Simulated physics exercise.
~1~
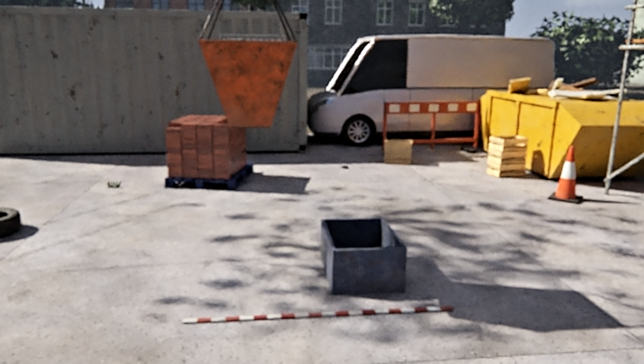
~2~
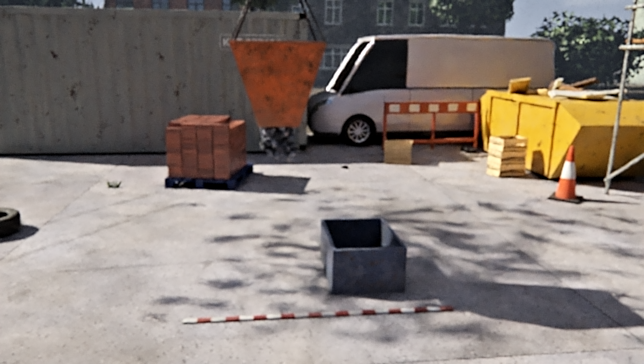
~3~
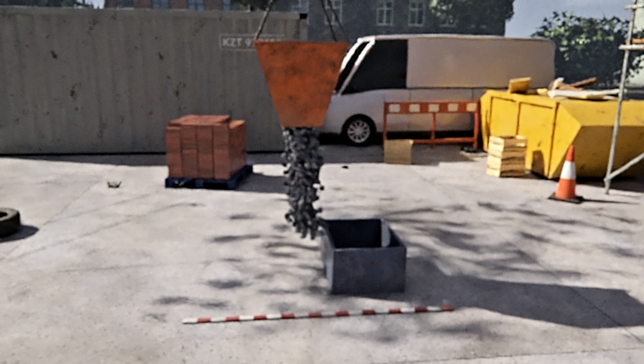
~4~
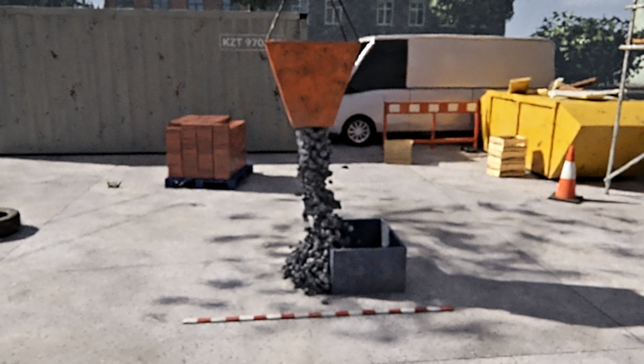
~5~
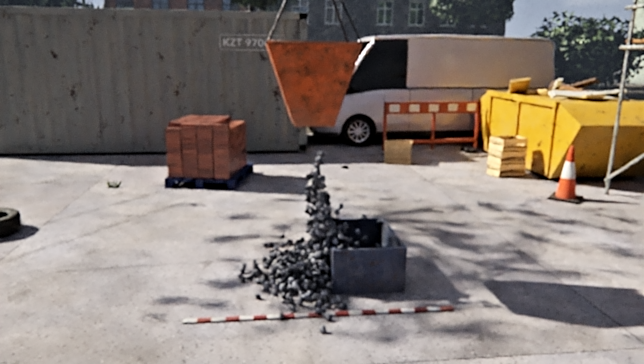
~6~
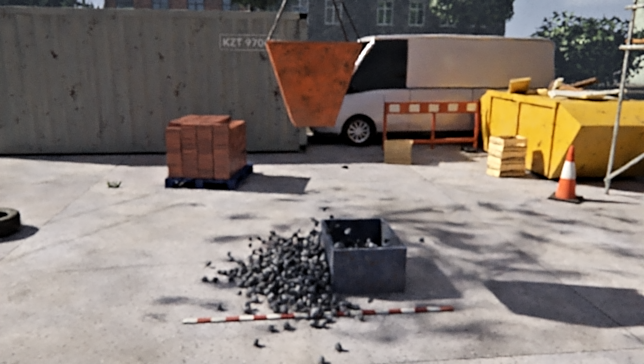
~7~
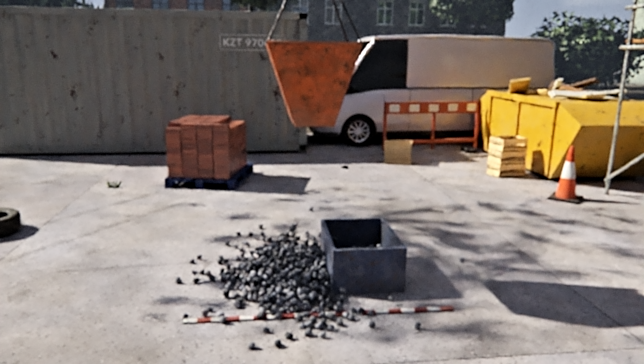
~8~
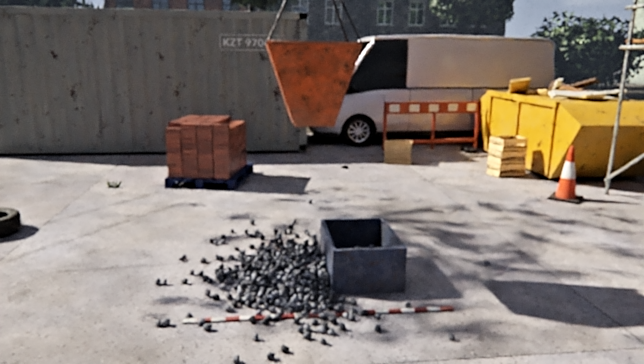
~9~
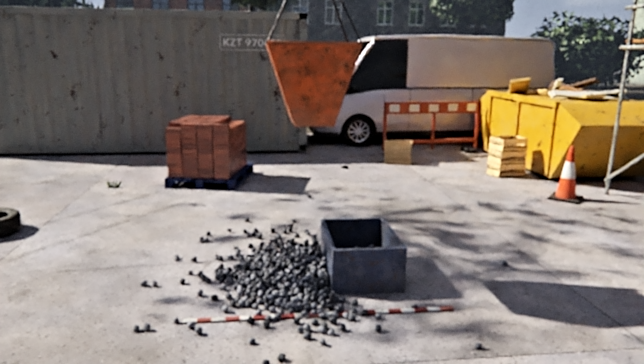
Orange crane skip moving right and dropping dark stones, most piling on the concrete left of a grey bin, some landing inside.
